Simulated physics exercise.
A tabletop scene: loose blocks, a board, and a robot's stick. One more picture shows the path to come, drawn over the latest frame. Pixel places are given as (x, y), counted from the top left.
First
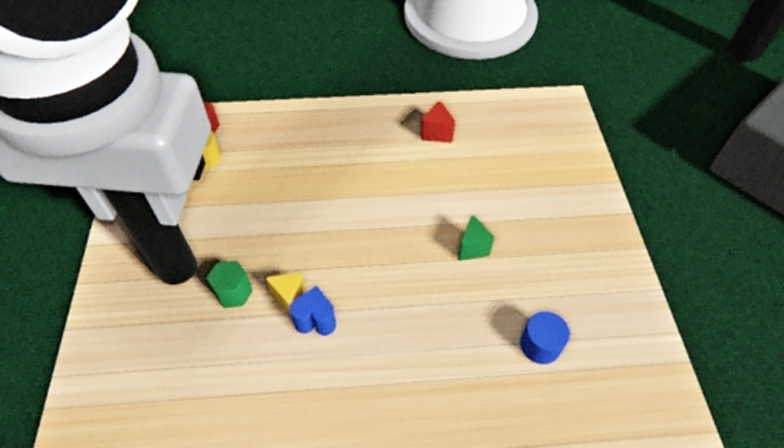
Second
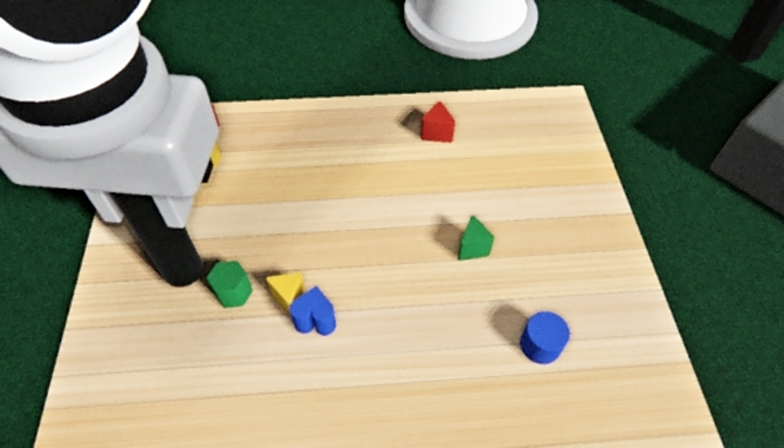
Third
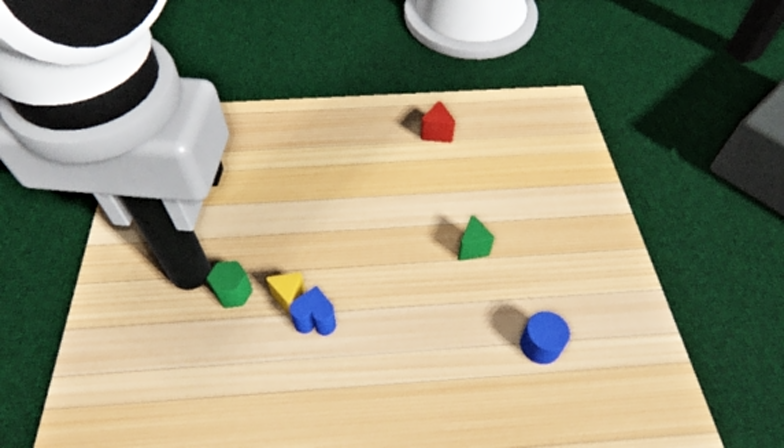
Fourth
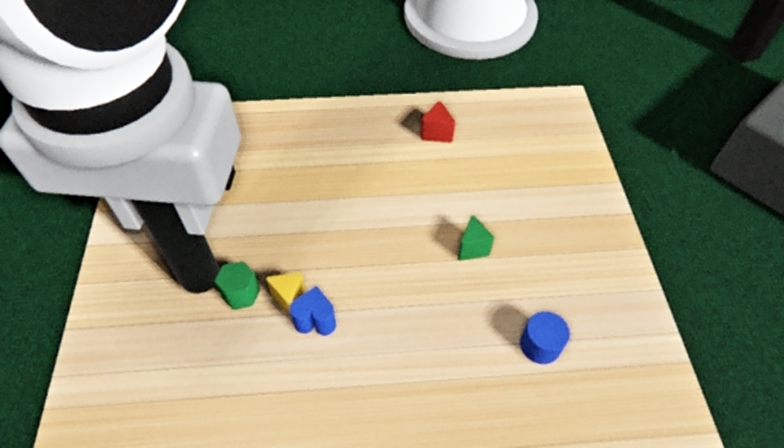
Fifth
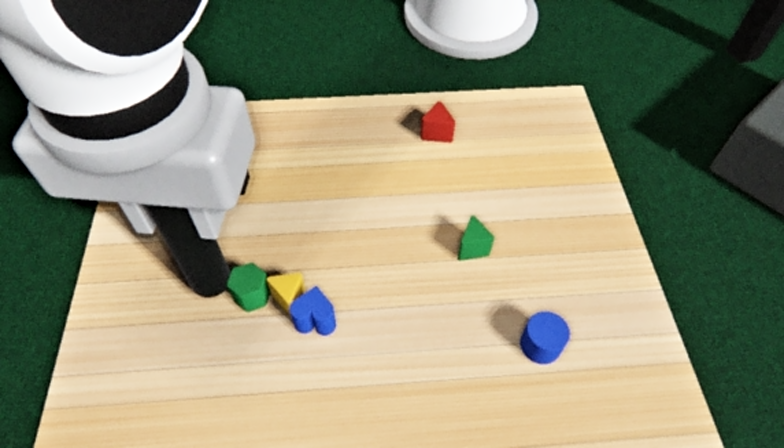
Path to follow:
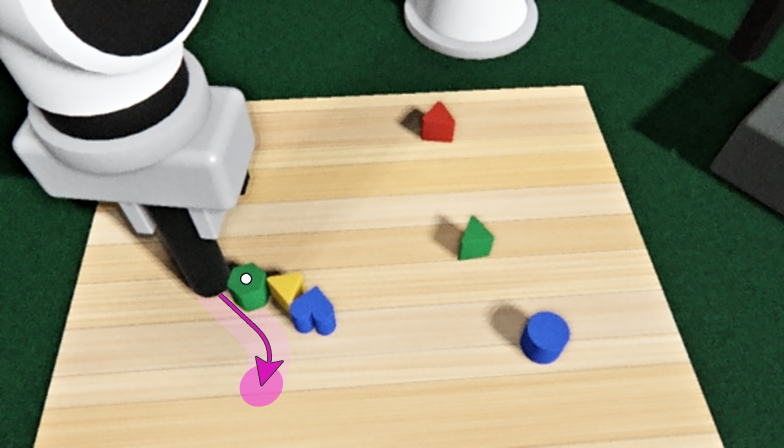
On a wooden tabletop with scattered colored blocks, a robot's dark stick edged right until it met the green hexagonal block, then nudged it a short way toward the yellow triangle and blue heart.
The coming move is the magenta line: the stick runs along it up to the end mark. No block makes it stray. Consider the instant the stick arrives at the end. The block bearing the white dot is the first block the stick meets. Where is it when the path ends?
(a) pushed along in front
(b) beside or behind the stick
The one that fits is b, beside or behind the stick.
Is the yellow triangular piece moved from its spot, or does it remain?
That block gets shifted.
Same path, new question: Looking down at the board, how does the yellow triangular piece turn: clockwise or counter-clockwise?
Top view: Clockwise.
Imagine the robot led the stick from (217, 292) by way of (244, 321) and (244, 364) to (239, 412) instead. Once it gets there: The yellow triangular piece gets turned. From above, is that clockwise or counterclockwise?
From overhead, the rotation is clockwise.
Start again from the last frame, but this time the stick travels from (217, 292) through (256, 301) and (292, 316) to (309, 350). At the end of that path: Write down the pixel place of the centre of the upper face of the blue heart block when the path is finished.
Put as a pixel place, it's (345, 326).
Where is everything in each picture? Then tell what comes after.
Stick tip at (178, 269); block tops, green hexagonal block at (226, 276); yellow triangular piece at (285, 284); blue heart block at (312, 305), in the first frame.
Stick at (184, 271); blocks unchanged, in the second frame.
Stick at (191, 274); blocks unchanged, in the third frame.
Stick at (201, 277); green hexagonal block at (234, 277), in the fourth frame.
Stick at (212, 281); green hexagonal block at (246, 279); yellow triangular piece at (285, 284); blue heart block at (312, 305), in the fifth frame.
Path on the board, from (217, 292) by way of (243, 317) and (267, 345) to (261, 385); the dot is on the green hexagonal block.
What follows on the original path. One third of the way, stick at (239, 306); green hexagonal block at (276, 287), turned 55° anticlockwise; yellow triangular piece at (306, 278), turned 35° clockwise.
Two thirds of the way, stick at (263, 335); green hexagonal block at (286, 291), turned 95° anticlockwise; yellow triangular piece at (313, 276), turned 25° clockwise; blue heart block at (316, 307).
At the end, stick at (257, 376); green hexagonal block at (286, 291), turned 95° anticlockwise; yellow triangular piece at (313, 276), turned 25° clockwise; blue heart block at (316, 307).
